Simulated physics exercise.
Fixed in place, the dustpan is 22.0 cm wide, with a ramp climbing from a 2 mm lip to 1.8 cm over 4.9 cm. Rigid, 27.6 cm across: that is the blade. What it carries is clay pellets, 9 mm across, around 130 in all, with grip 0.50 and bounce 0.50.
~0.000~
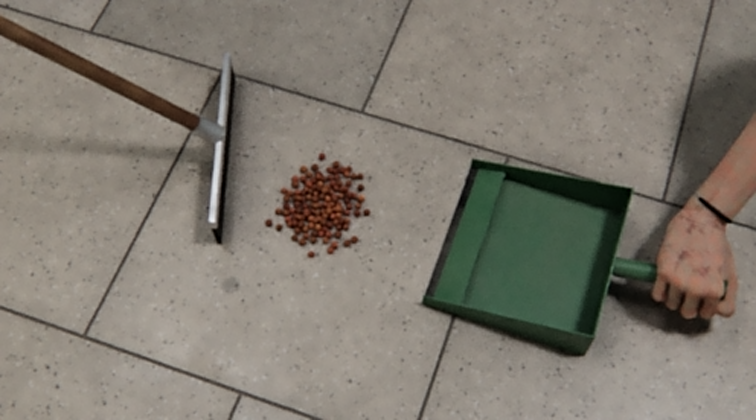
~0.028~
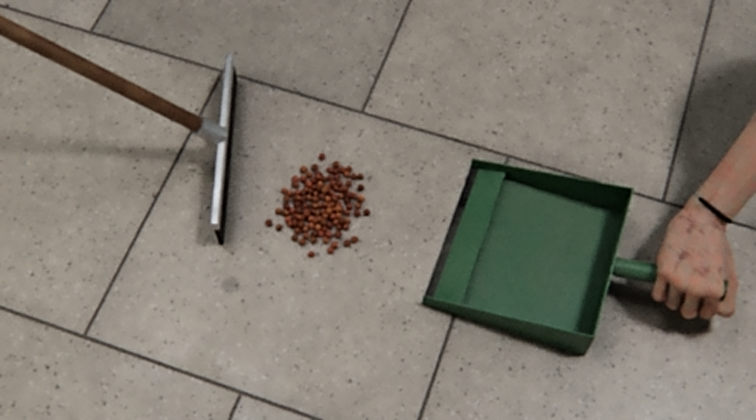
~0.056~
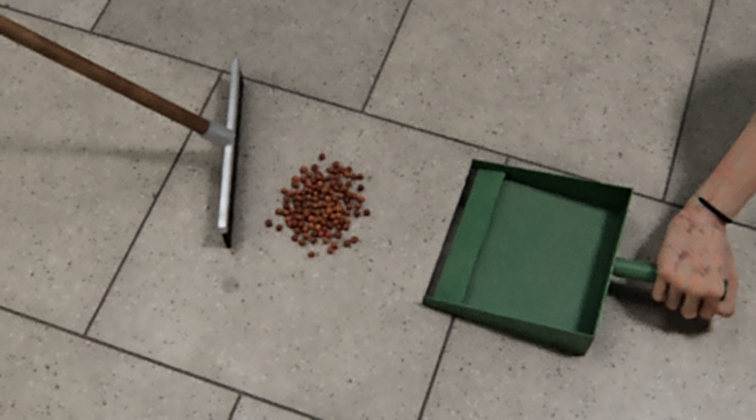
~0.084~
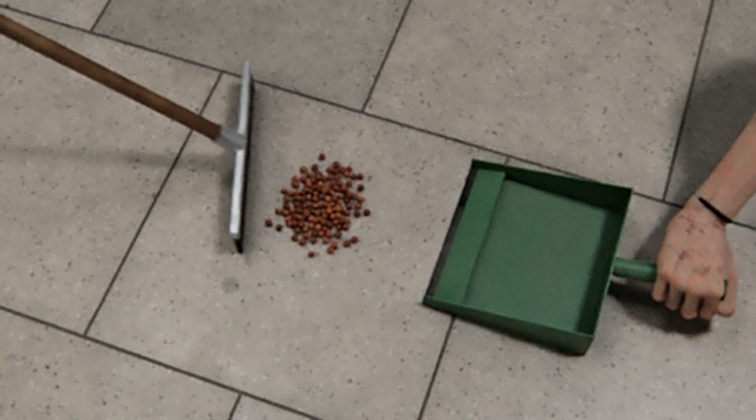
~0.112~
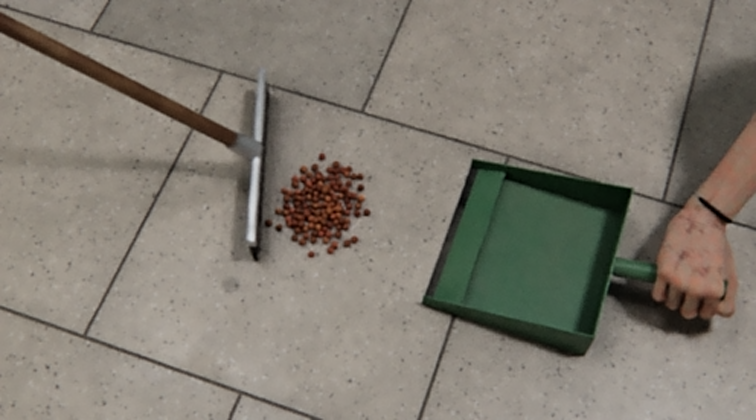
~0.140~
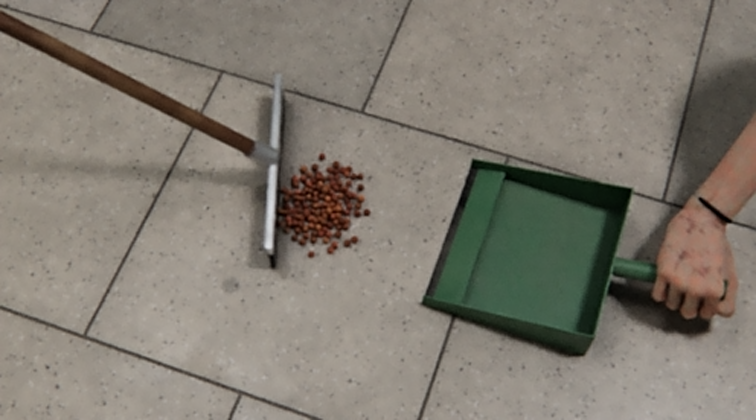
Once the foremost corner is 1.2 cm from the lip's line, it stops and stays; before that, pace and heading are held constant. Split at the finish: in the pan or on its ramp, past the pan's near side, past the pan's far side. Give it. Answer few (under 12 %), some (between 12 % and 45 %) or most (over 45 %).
In the pan or on its ramp: Some, past the pan's near side: Few, past the pan's far side: Few.
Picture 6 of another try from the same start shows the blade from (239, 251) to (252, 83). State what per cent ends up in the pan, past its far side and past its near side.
Per cent by place - pan 0, far side 0, near side 10.
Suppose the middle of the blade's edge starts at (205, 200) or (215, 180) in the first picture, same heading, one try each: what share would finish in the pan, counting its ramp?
About 10 and 15 per cent.
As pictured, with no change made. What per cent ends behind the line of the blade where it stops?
Near 0 percent, give or take.
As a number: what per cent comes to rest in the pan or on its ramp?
Close to 20 in a hundred end up there.
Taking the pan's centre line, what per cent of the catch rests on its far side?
I'd put it at around 40 per cent.
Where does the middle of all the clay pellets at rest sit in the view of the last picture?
Est. centre at rest: (445, 228) px.
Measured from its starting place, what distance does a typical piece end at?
It comes to some 18 cm.
After 0.26 s, middle of the blade 14 cm from the lip; 0 % over the lip, far side 0 %, near side 0 %.
After 0.33 s, middle of the blade 8 cm from the lip; 0 % over the lip, far side 0 %, near side 0 %.
Then, at 0.55 s, middle of the blade 6 cm from the lip; 20 % over the lip, far side 5 %, near side 5 %.
At rest (1.0 s), pan 20 %, near side 5 %, far side 5 %, in front of the lip or behind the blade 70 %.
